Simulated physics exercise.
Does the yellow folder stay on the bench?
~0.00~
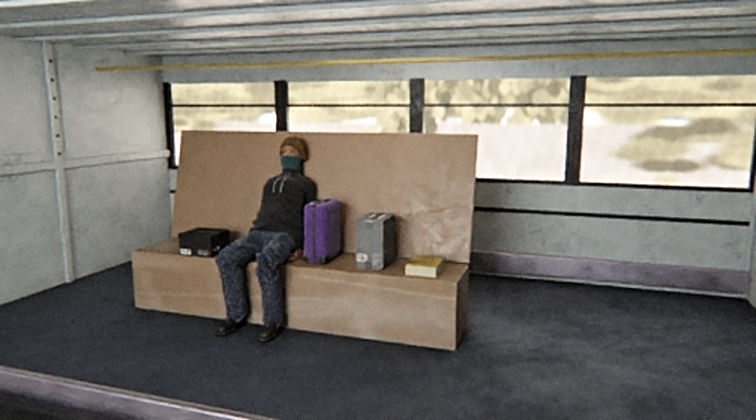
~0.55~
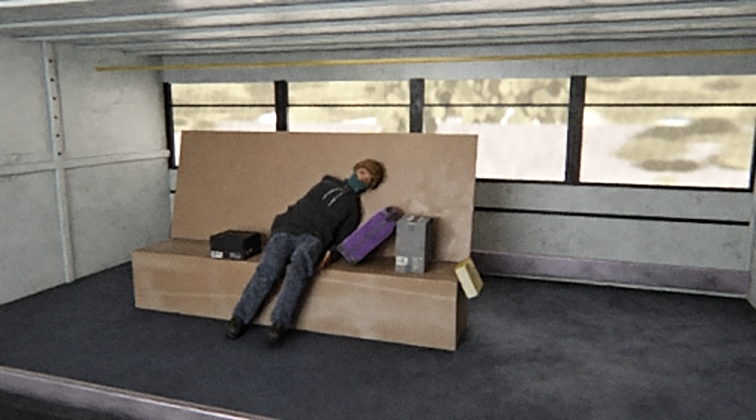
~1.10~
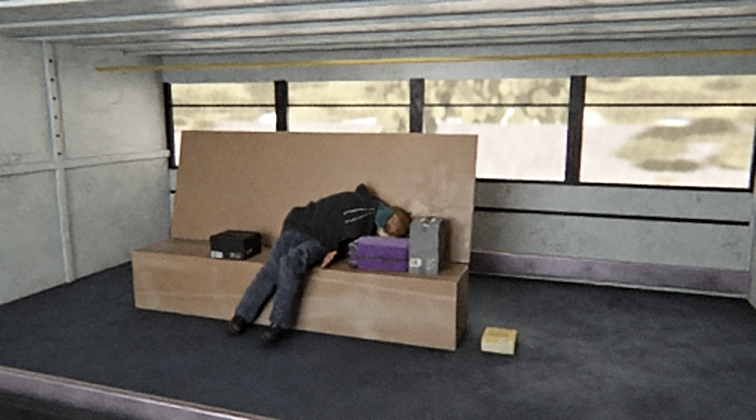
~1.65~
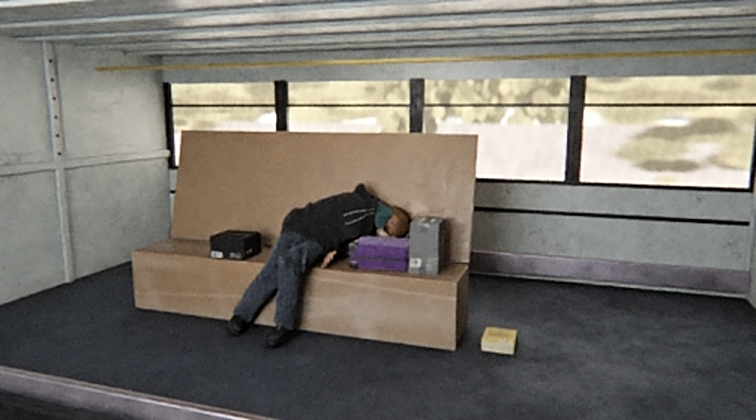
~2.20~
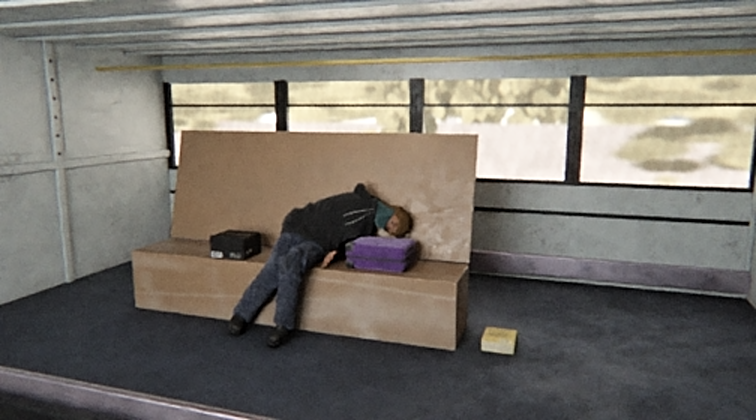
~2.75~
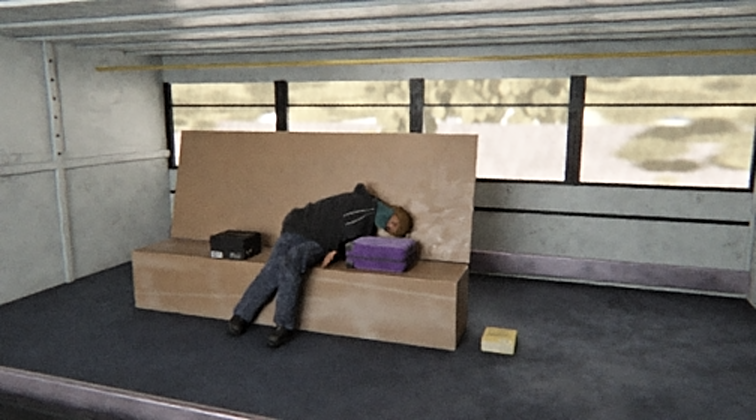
No, the yellow folder goes over the right end of the bench and ends up lying on the floor.
Inside a rail car, a masked commuter on a bench toppled to the right as the luggage slid the same way. The purple case tipped flat, the yellow folder dropped to the floor, and the commuter ended slumped, the grey case no longer visible.
